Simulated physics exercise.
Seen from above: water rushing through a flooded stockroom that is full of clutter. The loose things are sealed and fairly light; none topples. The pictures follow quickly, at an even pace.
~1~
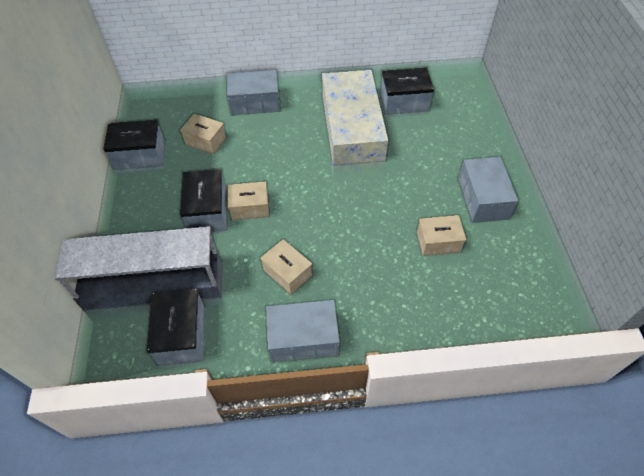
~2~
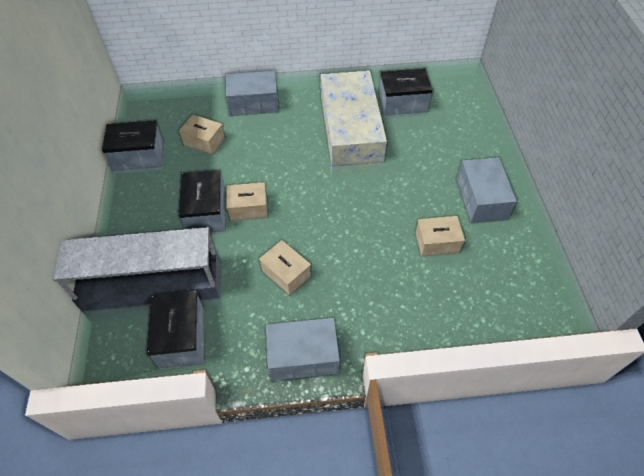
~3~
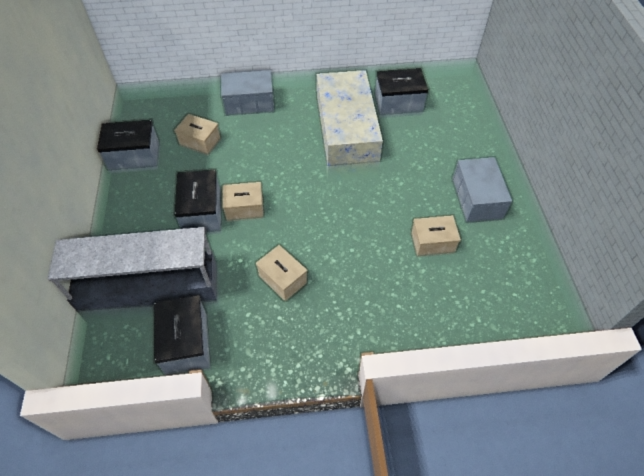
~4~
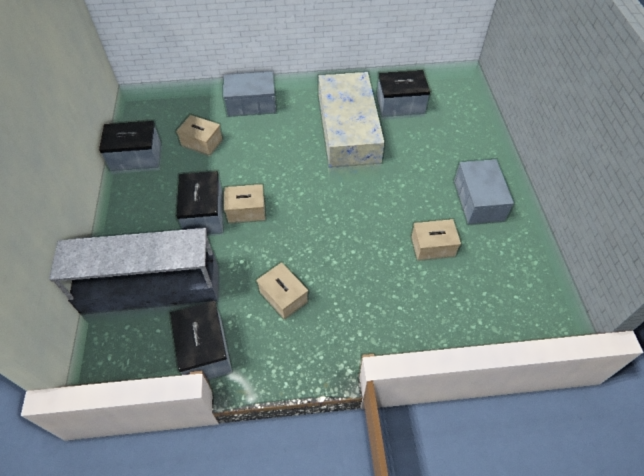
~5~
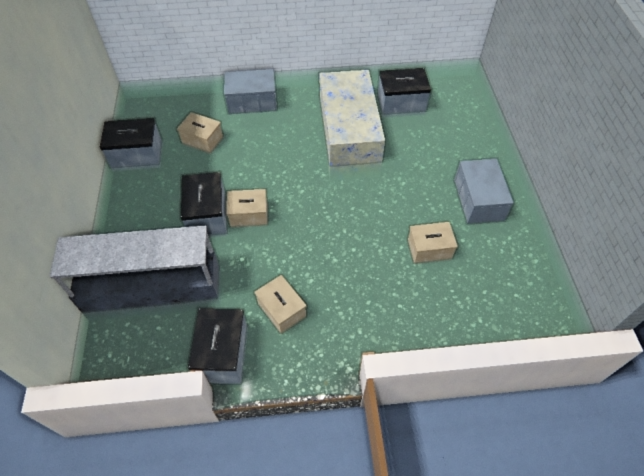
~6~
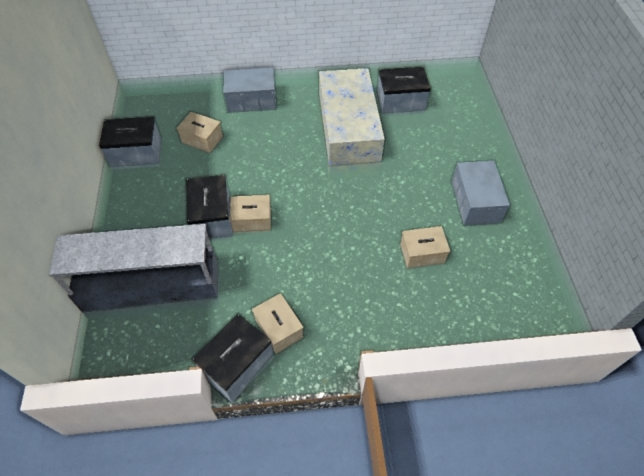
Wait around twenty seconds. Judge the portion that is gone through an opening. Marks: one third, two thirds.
Share: Two thirds or above.
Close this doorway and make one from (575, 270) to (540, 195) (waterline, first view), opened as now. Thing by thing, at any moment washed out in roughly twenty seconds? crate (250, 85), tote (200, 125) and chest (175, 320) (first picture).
One after the other: Stays, inside, stays.
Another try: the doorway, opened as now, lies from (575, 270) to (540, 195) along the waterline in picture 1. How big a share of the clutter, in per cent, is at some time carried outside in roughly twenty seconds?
Near 40 in a hundred.
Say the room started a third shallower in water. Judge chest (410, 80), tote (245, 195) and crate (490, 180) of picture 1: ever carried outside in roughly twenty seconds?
In that order: No, out, washed out.
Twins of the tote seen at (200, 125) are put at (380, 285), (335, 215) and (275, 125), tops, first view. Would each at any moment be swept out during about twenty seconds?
As listed: Gone, yes, yes.
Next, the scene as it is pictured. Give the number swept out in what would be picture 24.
I count 6.
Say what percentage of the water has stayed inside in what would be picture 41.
I make it 48 per cent.
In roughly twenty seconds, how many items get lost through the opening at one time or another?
I count 8.
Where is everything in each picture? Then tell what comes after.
In the first frame, a chest at (173, 319), afloat; a tote at (286, 261) floats; 0 of 11 have shifted.
In the second frame, a chest at (172, 321), afloat; a tote at (285, 262) floats; 1 of 11 have shifted.
In the third frame, a chest at (177, 327) floats, close to its start; a tote at (281, 267) floats, close to its start; 2 of 11 have shifted.
In the fourth frame, a chest at (197, 334), afloat, close to its start; a tote at (282, 285), afloat, close to its start; 3 of 11 have shifted.
In the fifth frame, a chest at (216, 338), afloat, a stride from its start; a tote at (280, 299), afloat, a stride from its start; 6 of 11 have shifted.
In the sixth frame, a chest at (232, 350), afloat, a stride from its start; a tote at (277, 318), afloat, a stride from its start; 7 of 11 have shifted.
A moment on, 3 of 11 are out; 8 afloat.
Next, 6 of 11 are out; 5 afloat.
Later, 7 of 11 are out; 4 afloat.
In the end, 8 of 11 are out; 3 afloat.
